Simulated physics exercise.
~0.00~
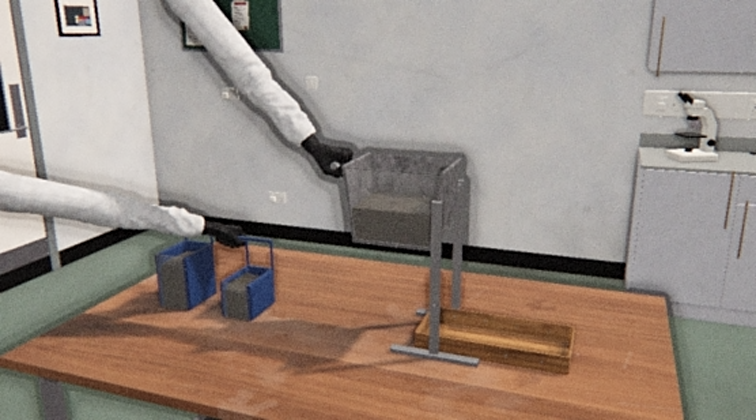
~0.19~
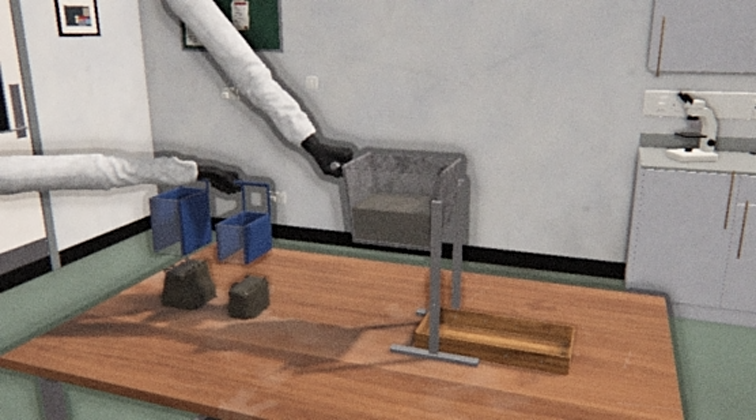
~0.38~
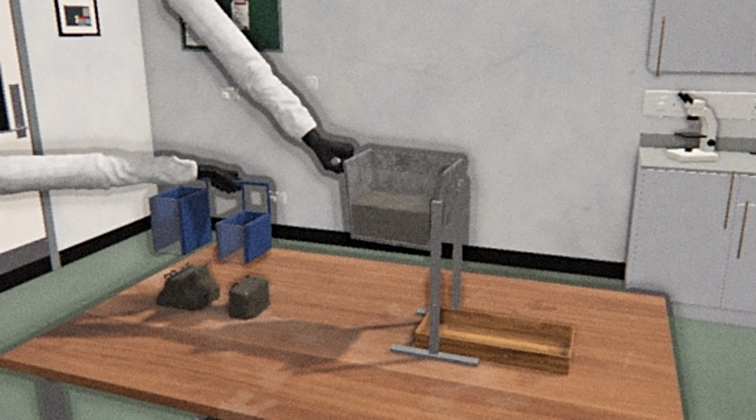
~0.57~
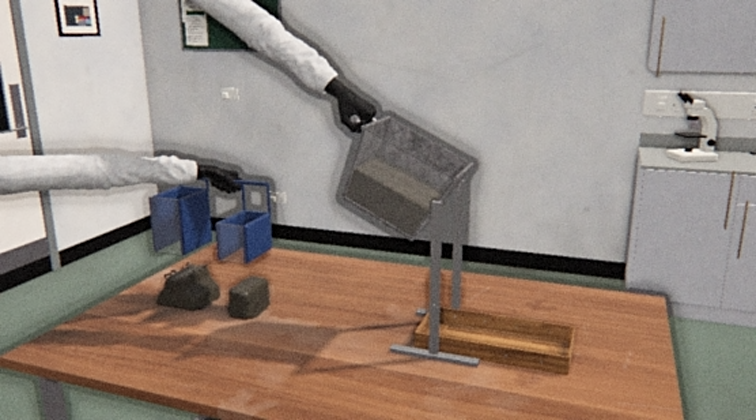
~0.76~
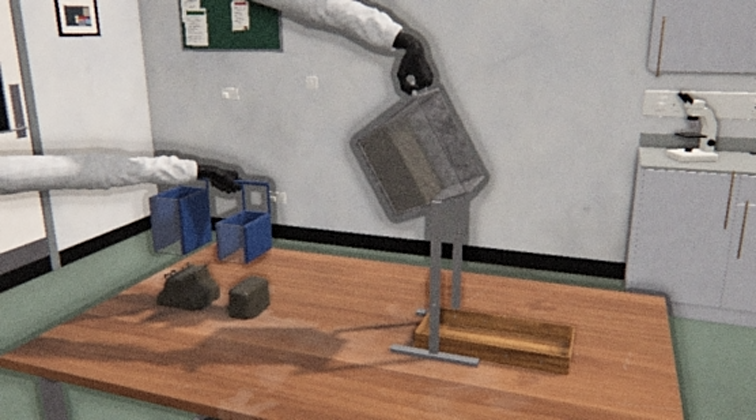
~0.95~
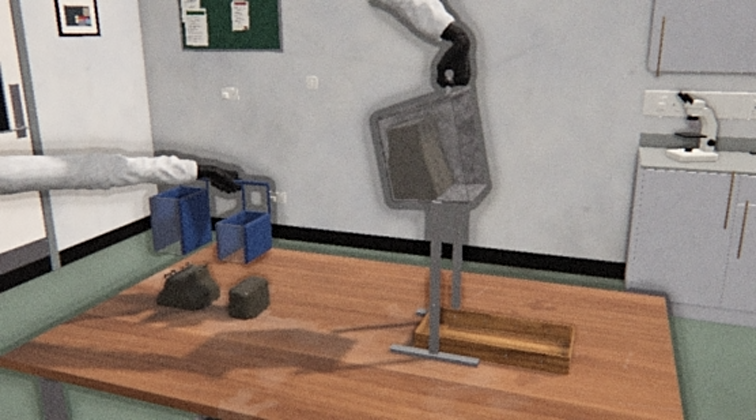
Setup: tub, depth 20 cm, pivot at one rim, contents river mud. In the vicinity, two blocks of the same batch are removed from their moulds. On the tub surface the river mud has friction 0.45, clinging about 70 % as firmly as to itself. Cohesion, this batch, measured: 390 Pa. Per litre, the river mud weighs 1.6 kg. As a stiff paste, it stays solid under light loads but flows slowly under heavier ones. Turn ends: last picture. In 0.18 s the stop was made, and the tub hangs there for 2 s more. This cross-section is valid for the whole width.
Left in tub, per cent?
99 %.
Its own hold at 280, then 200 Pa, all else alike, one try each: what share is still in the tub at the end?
80 %, then 65 %.
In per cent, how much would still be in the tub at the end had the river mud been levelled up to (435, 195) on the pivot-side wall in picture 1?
Result: Approx. 60 % remaining in tub.
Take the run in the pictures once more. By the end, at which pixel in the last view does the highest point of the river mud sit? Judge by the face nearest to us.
Around (438, 156).
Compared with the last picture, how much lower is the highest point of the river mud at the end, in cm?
About 7 cm.
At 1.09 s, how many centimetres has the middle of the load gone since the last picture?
Some 4 cm.
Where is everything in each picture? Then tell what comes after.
In the first frame, handle-side rim at (345, 167), tilt 0 degrees; top of the river mud at (422, 214); blocks stand 15 cm, 9.4 cm (left to right).
In the second frame, handle-side rim at (345, 167), tilt 0 degrees; top of the river mud at (422, 214); blocks stand 12 cm, 9.2 cm (left to right).
In the third frame, handle-side rim at (347, 163), tilt 2 degrees; top of the river mud at (355, 204); blocks stand 10 cm, 9.0 cm (left to right).
In the fourth frame, handle-side rim at (367, 128), tilt 26 degrees; top of the river mud at (355, 170); blocks stand 10 cm, 9.0 cm (left to right).
In the fifth frame, handle-side rim at (419, 98), tilt 60 degrees; top of the river mud at (382, 127); blocks stand 10 cm, 9.0 cm (left to right).
In the sixth frame, handle-side rim at (452, 97), tilt 78 degrees; top of the river mud at (413, 124); blocks stand 10 cm, 9.0 cm (left to right).
After 1.09 s, the tub is at 78 degrees and holds 100 %.
After 1.26 s, the tub is at 78 degrees and holds 99 %.
After 1.43 s, the tub is at 78 degrees and holds 99 %.
After 1.60 s, the tub is at 78 degrees and holds 99 %.
After 2.95 s, at the end, the tub is at 78 degrees and holds 99 %.
